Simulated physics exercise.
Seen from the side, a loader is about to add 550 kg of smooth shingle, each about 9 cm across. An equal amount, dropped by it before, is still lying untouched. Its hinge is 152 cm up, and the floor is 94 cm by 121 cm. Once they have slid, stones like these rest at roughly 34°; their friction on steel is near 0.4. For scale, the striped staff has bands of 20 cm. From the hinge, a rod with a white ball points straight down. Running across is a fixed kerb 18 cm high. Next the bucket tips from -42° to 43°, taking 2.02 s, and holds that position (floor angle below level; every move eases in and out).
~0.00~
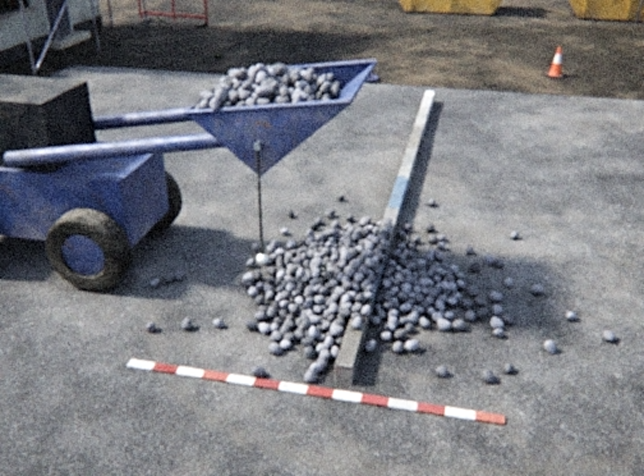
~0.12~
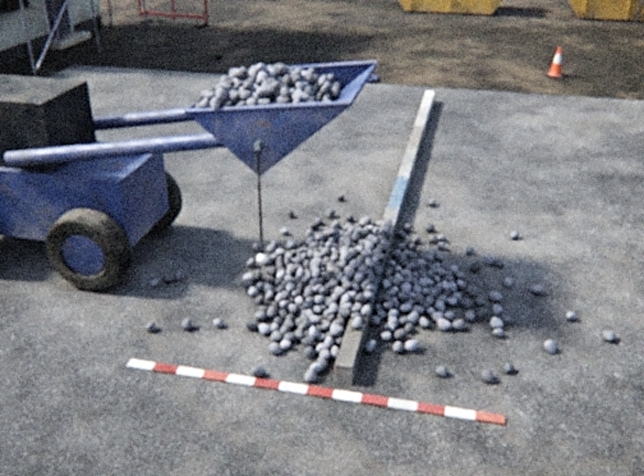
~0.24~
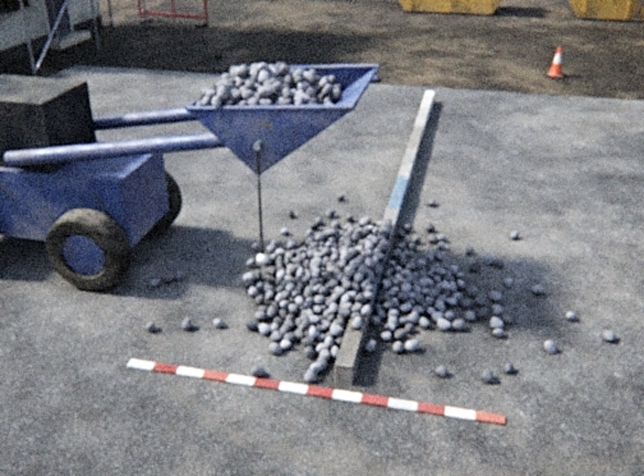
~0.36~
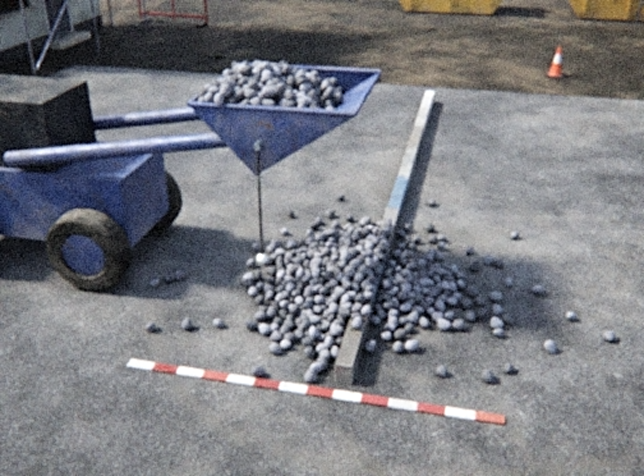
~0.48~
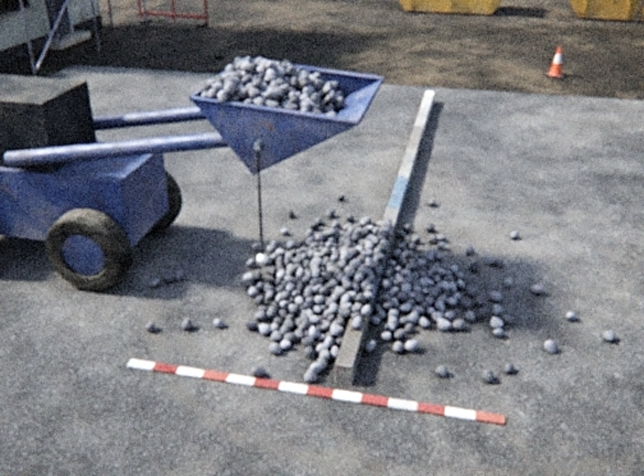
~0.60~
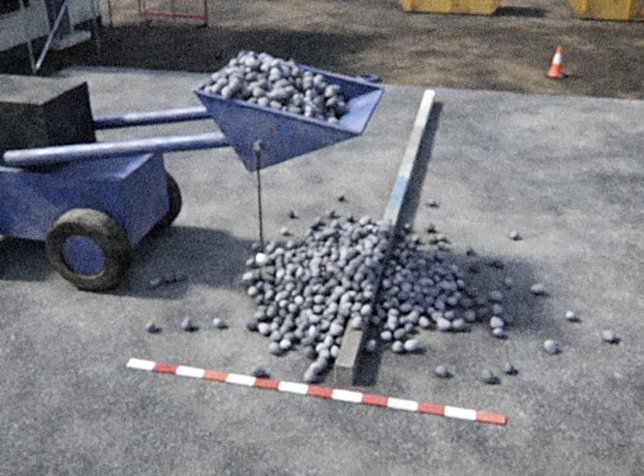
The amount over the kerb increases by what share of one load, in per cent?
By about 86 per cent of a load.
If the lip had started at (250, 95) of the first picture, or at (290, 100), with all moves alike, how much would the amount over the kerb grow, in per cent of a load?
I'd say close to 0 per cent for one and close to 20 per cent for the other, in that order.
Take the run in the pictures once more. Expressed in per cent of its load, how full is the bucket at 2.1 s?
It holds some 10 percent.
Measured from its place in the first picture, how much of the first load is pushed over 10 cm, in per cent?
Roughly 20 percent.
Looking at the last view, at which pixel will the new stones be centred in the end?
(424, 283).
After 1.5 s the floor is at 30°; in per cent of one load, 87 in the bucket, 87 on this side of the kerb, 25 over the kerb; the foremost stones are at (537, 308).
After 2.1 s the floor is at 43°; in per cent of one load, 10 in the bucket, 109 on this side of the kerb, 81 over the kerb; the foremost stones are at (538, 306).
After 2.5 s the floor is at 43°; in per cent of one load, 0 in the bucket, 95 on this side of the kerb, 105 over the kerb; the foremost stones are at (560, 312).
After 5.3 s the floor is at 43°; in per cent of one load, 0 in the bucket, 90 on this side of the kerb, 111 over the kerb; the foremost stones are at (599, 323). Net gain over the kerb, 86.
